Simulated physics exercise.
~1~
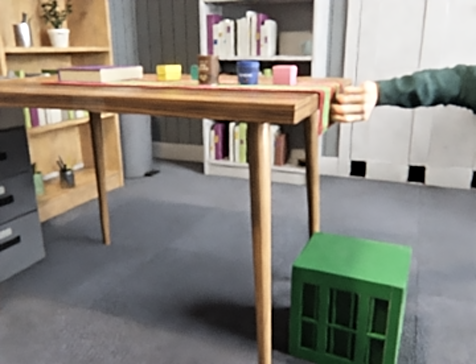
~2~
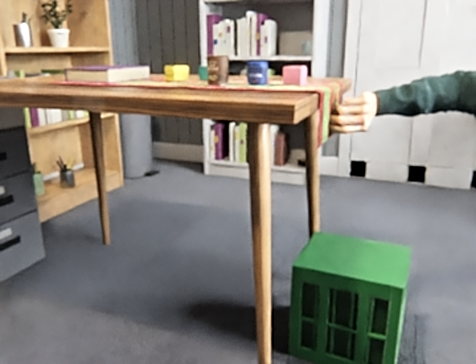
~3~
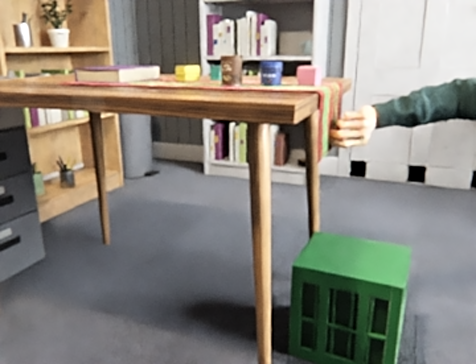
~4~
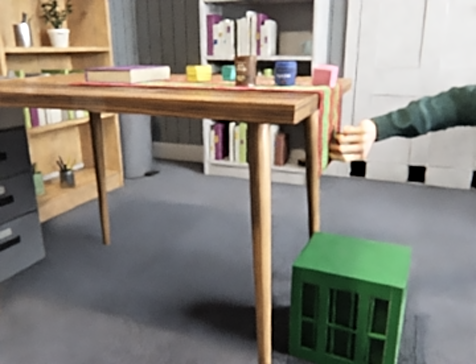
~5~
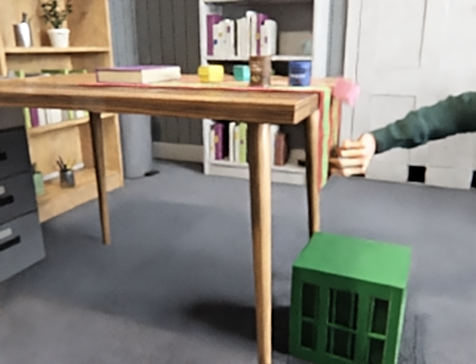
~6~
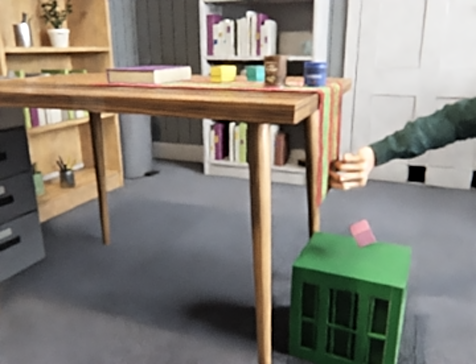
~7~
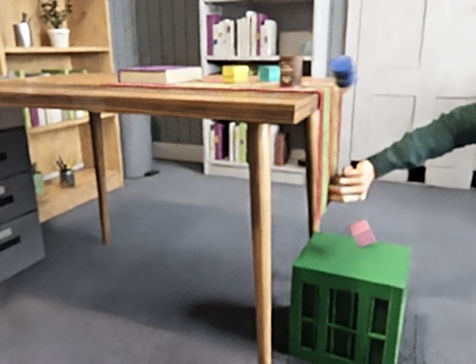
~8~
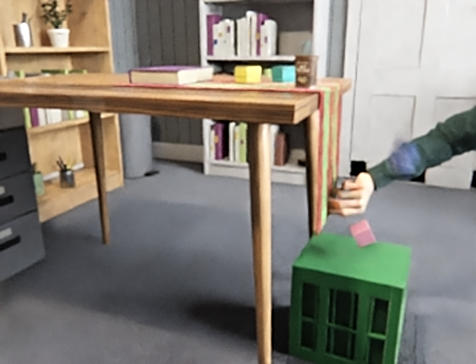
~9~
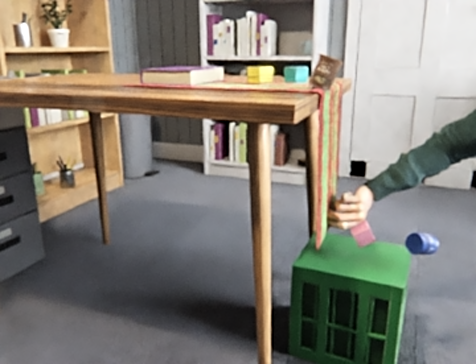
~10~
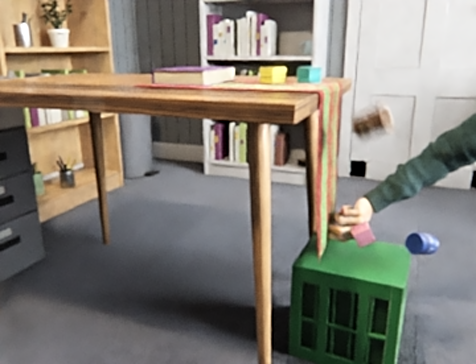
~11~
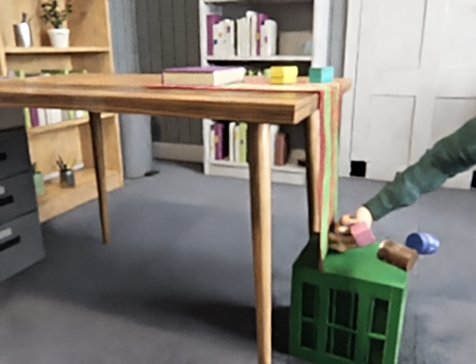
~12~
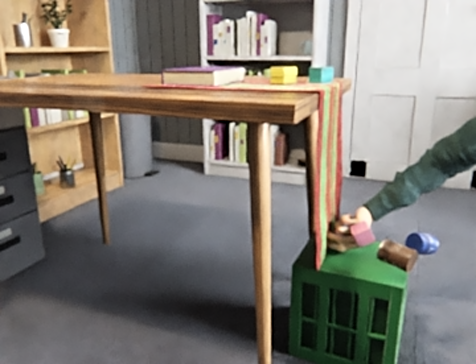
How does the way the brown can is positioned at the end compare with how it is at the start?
At the start the brown can stands upright on the cloth on the desk, but by the end it is lying on its side down at the green crate.
At first, a book, some small cubes, a brown can and a blue pot stand on a red cloth on a wooden desk, with a green crate on the floor below. A hand at the right end pulls the cloth steadily downward, drawing everything along to the right. The pink cube tips over the edge first and drops onto the crate. The blue pot follows, and then the brown can leans, falls and comes down beside it. The pulling stops with the cloth's hem down at the crate, while the book and the yellow and turquoise cubes remain on the desk.
